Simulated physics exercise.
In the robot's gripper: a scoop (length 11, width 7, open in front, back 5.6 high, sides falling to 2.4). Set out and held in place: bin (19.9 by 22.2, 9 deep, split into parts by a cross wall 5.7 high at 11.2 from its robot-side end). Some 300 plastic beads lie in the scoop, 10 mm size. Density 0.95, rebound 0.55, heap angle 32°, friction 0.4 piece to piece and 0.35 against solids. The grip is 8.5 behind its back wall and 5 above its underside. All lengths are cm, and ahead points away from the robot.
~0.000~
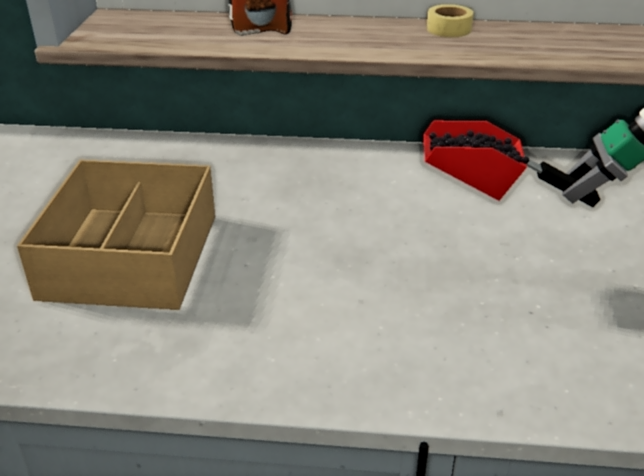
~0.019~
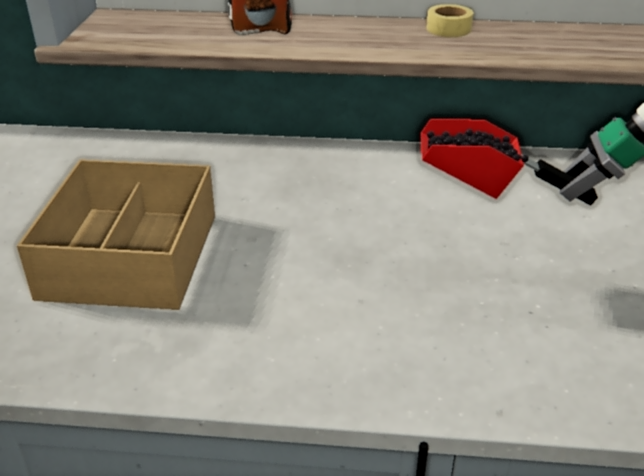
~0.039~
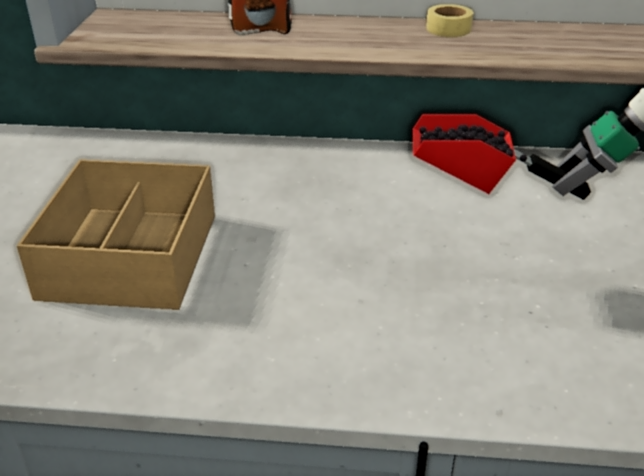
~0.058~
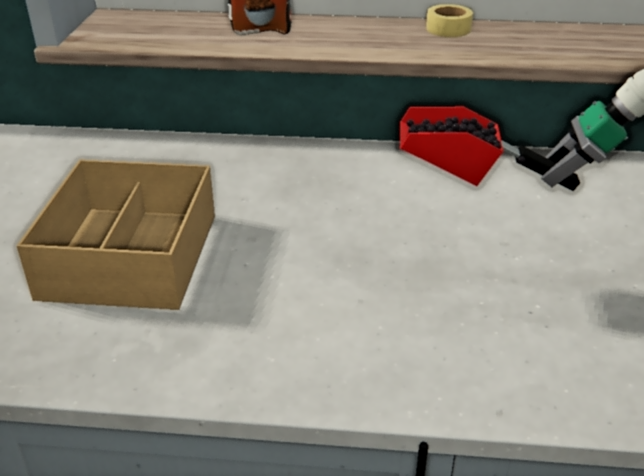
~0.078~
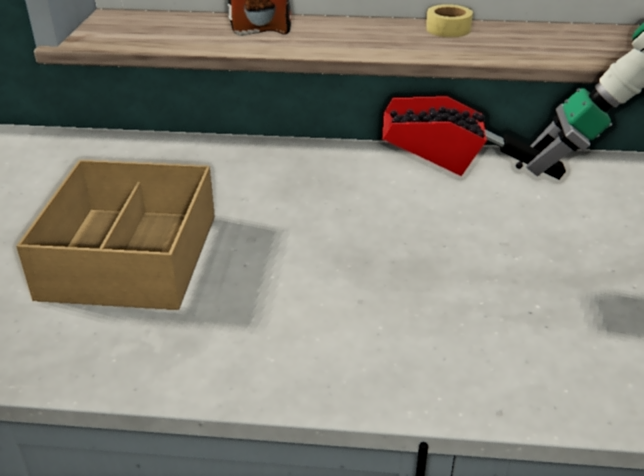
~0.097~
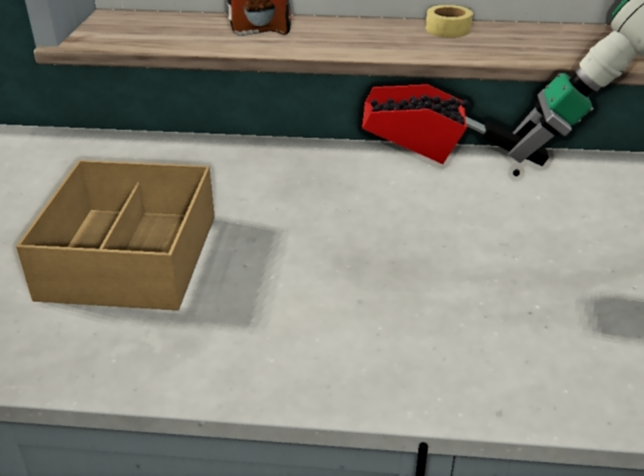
At the start, a robot gripper holds a red scoop of dark beads over the right side of a pale counter, with an empty divided box at left. The scoop barely moves, then drifts left and upward toward the counter's back edge, while a bead appears below the gripper.
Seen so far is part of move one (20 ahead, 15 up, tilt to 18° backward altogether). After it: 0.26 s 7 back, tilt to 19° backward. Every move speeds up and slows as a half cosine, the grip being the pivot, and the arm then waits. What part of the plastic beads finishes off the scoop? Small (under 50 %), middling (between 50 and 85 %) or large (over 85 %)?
Off the scoop the share is large, over 85 %.
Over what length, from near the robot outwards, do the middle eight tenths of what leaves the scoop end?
About 30 cm.
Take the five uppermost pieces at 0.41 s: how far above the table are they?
Some 32 cm.
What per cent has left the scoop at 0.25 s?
Near 40 per cent so far.
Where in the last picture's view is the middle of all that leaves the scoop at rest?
At about (108, 251).
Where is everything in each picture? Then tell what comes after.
The first frame shows scoop floor at (469, 169), tilted 28° backward; upper third of the load around (473, 148), from x 435 to 525, top at y 135; 295 on the scoop.
The second frame shows scoop floor at (466, 167), tilted 28° backward; upper third of the load around (472, 147), from x 430 to 525, top at y 135.
The third frame shows scoop floor at (459, 162), tilted 27° backward; upper third of the load around (466, 142), from x 425 to 525, top at y 130; 294 on the scoop, 1 in flight or on a rim.
The fourth frame shows scoop floor at (447, 155), tilted 27° backward; upper third of the load around (455, 134), from x 410 to 520, top at y 120; 294 on the scoop, 1 in flight or on a rim.
The fifth frame shows scoop floor at (431, 145), tilted 25° backward; upper third of the load around (442, 124), from x 395 to 520, top at y 110; 294 on the scoop, 1 in flight or on a rim.
The sixth frame shows scoop floor at (412, 134), tilted 24° backward; upper third of the load around (425, 113), from x 375 to 515, top at y 100; 294 on the scoop, 1 in flight or on a rim.
After 0.25 s, tilted 18° backward, highest piece 37 above the table; 182 on the scoop, 1 on the table or floor, 112 in flight or on a rim.
After 0.41 s, tilted 19° backward, highest piece 33 above the table; 19 on the scoop, 1 on the table or floor, 275 in flight or on a rim.
After 0.69 s, tilted 19° backward, highest piece 31 above the table; 132 in the far-side part, 78 in the robot-side part, 24 on the table or floor, 15 on the scoop, 46 in flight or on a rim.
After 1.74 s, tilted 19° backward, highest piece 30 above the table; 134 in the far-side part, 78 in the robot-side part, 68 on the table or floor, 15 on the scoop.
At rest, 134 in the far-side part, 78 in the robot-side part, 68 on the table or floor, 15 on the scoop. That is 95 % off the scoop.
